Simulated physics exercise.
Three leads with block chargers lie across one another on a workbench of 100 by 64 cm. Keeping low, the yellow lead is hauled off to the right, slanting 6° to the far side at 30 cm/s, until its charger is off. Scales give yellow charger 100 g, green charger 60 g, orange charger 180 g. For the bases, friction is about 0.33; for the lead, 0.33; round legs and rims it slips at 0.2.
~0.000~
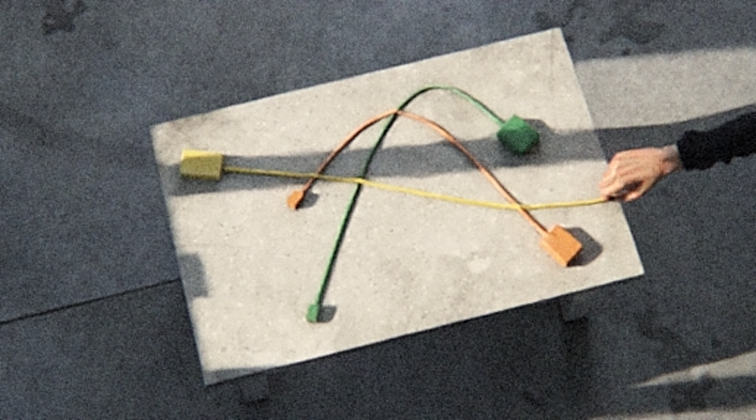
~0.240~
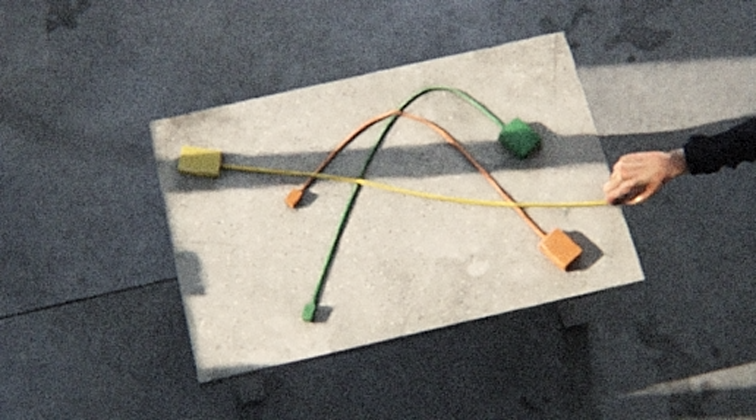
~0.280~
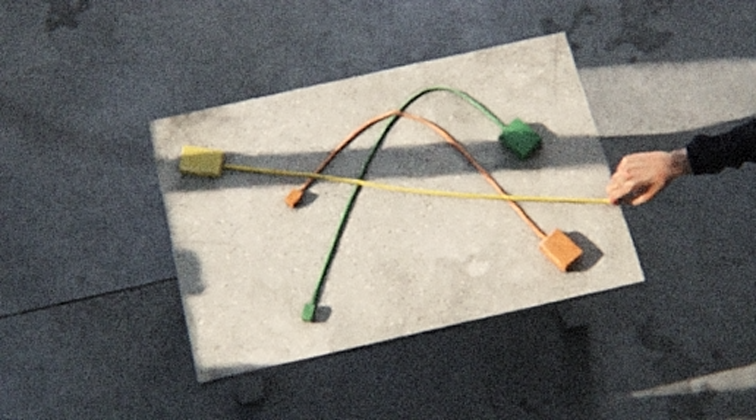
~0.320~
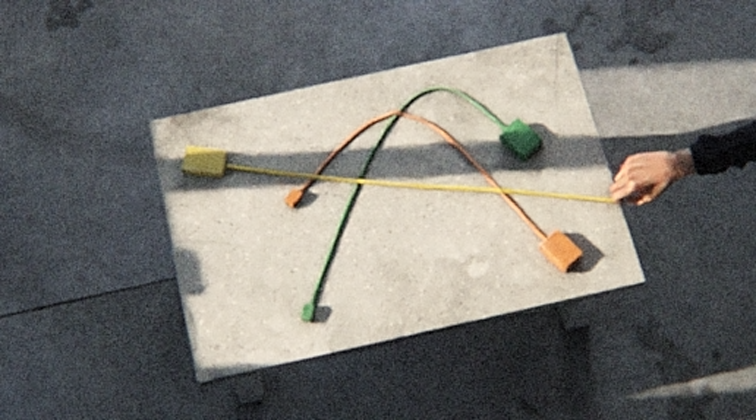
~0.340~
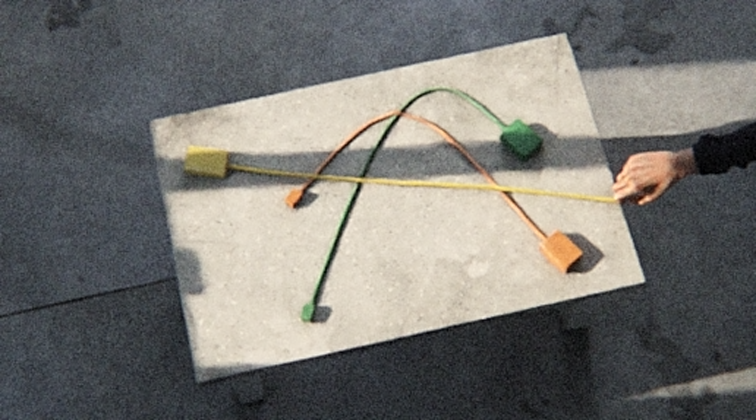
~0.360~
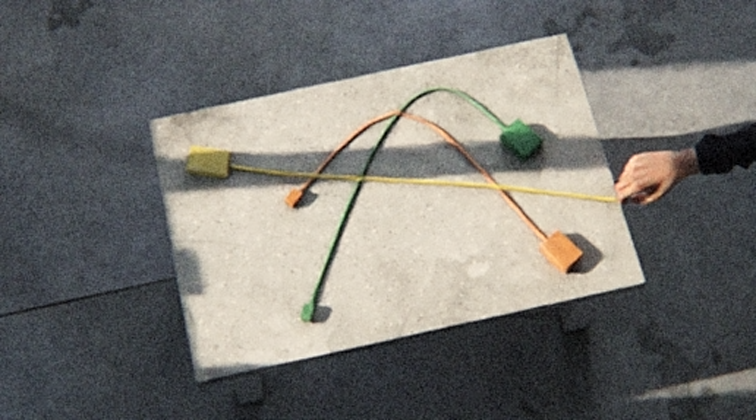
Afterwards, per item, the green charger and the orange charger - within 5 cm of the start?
Green charger - yes, orange charger - yes.
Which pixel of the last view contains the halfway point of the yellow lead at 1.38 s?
About (554, 165).
At 1.4 s, the yellow lead's tail end at (357, 162); yellow charger 30 cm off its start, orange plug 2 cm off its start.
At 2.4 s, the yellow lead's tail end at (488, 164); yellow charger 60 cm off its start, orange plug 2 cm off its start.
At 3.4 s, the yellow lead has left the top; green charger 2 cm off its start at (528, 130), yellow charger over the edge, orange plug 2 cm off its start at (301, 193).
At 4.4 s, the yellow lead has left the top; green charger 2 cm off its start, yellow charger over the edge, orange plug 2 cm off its start.
At 4.9 s, the yellow lead has left the top; green charger 2 cm off its start at (528, 130), orange charger 0 cm off its start at (562, 249), yellow charger over the edge, orange plug 2 cm off its start at (301, 193).
